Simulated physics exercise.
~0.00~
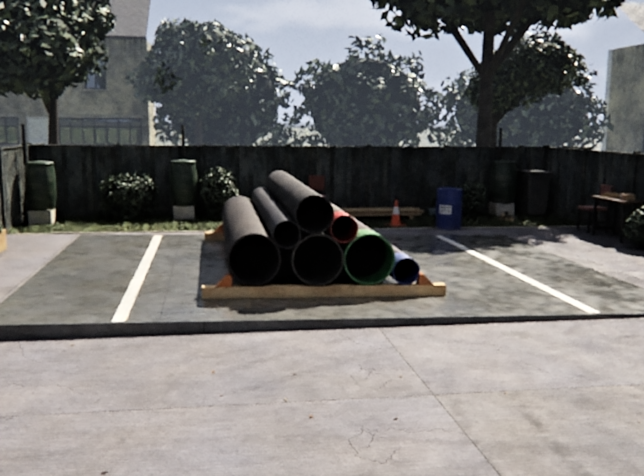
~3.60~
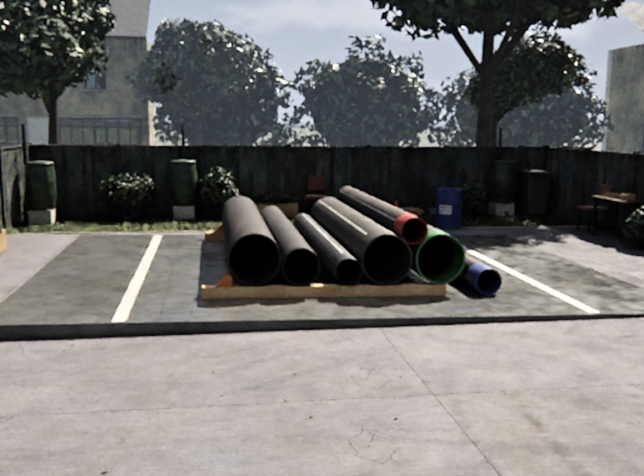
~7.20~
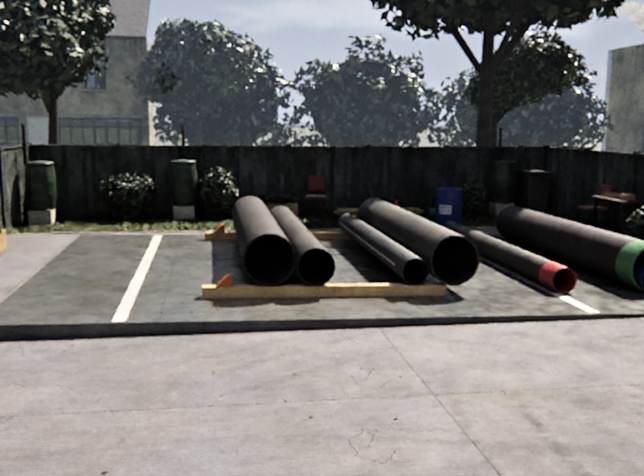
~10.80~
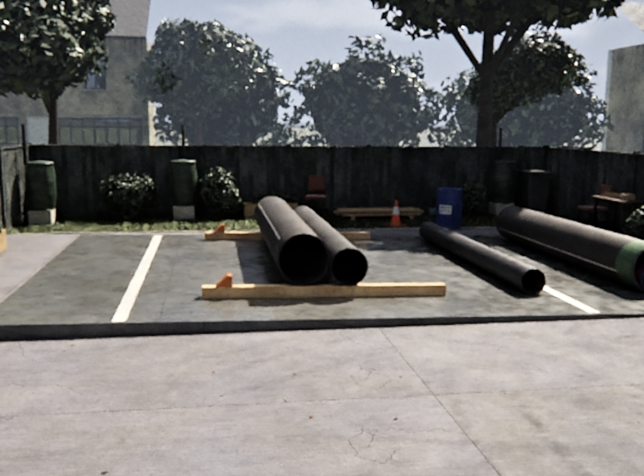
A stack of dark steel pipes, some with red, green and blue ends, sits on wooden bearers in a paved yard, seen from the front by a still camera. White lines flank it, with a dark fence, bushes and trees behind. The stack slumps and spreads rightward, the blue pipe rolling off the bearers with green behind it and red riding on top. Green and blue roll away right, and red drops to the ground and follows. More dark pipes roll off after them, until only two remain leaning together on the bearers, with others lying to the right.
